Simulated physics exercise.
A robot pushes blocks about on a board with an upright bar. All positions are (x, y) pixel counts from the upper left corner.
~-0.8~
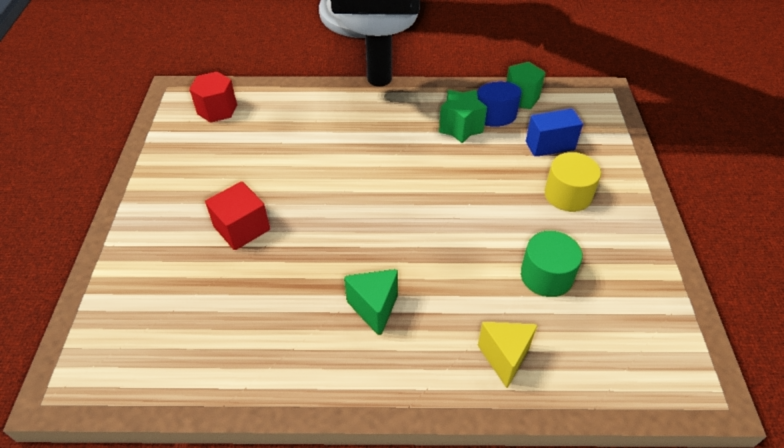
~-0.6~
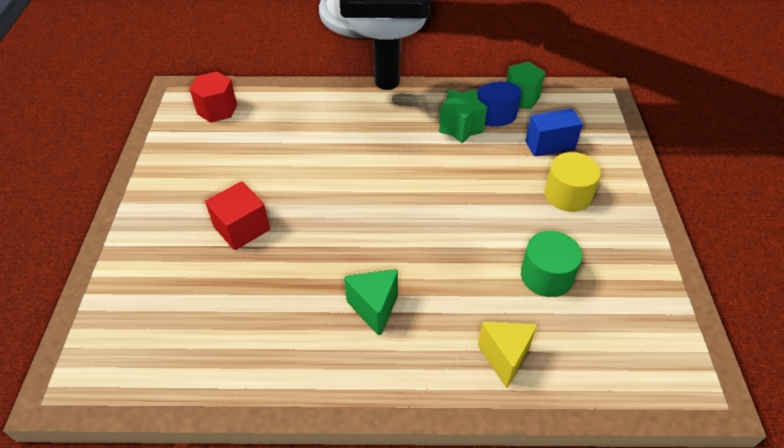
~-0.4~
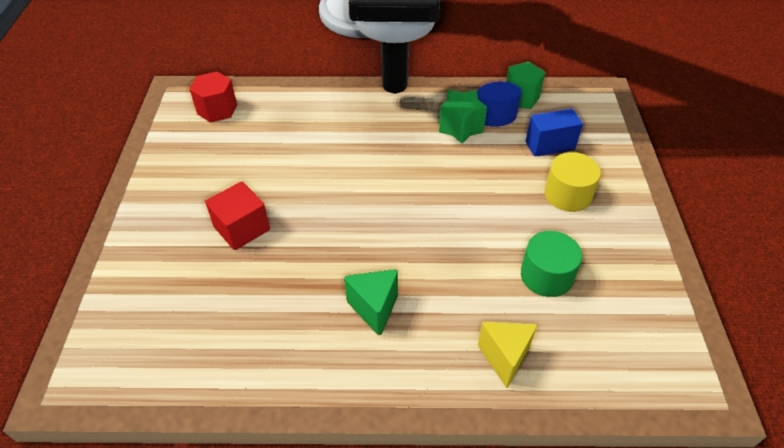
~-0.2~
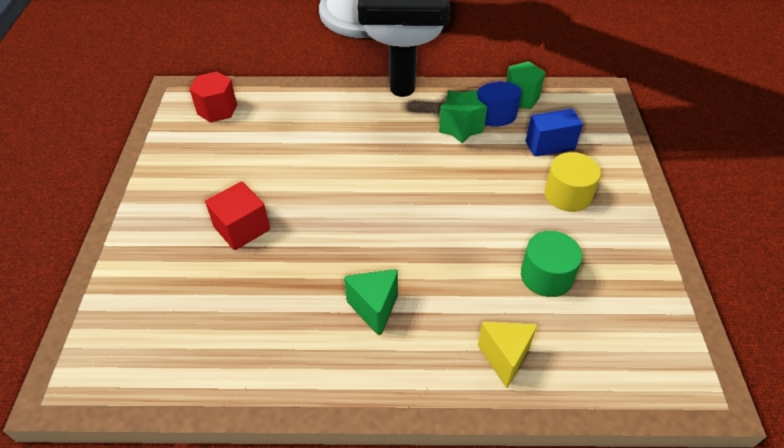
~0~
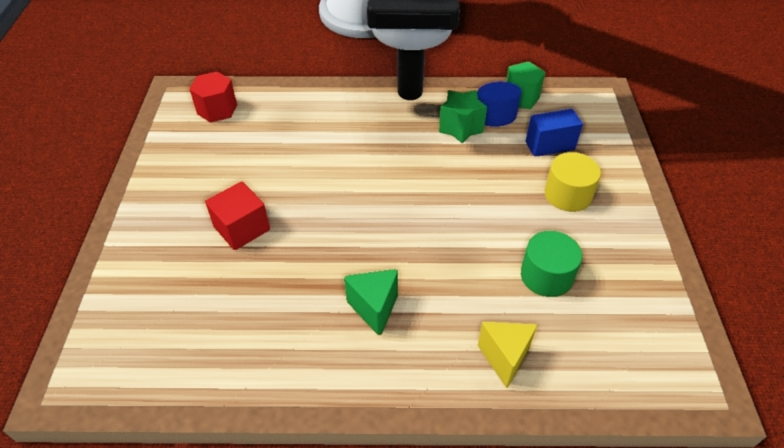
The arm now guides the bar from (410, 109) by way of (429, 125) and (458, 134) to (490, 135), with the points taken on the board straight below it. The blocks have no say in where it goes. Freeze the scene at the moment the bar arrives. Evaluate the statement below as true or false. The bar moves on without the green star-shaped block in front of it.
Answer: False.
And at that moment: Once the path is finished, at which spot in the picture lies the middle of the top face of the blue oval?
It is going to be at (547, 89).
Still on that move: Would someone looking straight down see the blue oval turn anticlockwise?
I'd say yes.
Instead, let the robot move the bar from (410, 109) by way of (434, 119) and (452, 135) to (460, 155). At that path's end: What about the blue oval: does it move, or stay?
Answer: Moved.
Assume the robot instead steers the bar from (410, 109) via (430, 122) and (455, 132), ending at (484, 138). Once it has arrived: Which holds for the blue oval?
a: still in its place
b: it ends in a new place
b
The first path, step by step. One third of the way, bar (430, 110); nothing pushed yet.
Two thirds of the way, bar (459, 120); green star-shaped block (492, 106), turned 30° anticlockwise; blue oval (517, 90); green pentagonal block (528, 71).
At the end, bar (492, 121); green star-shaped block (524, 107), turned 25° anticlockwise; blue oval (547, 89), turned 20° anticlockwise; green pentagonal block (530, 69), turned 15° anticlockwise; blue rectangle (565, 121).
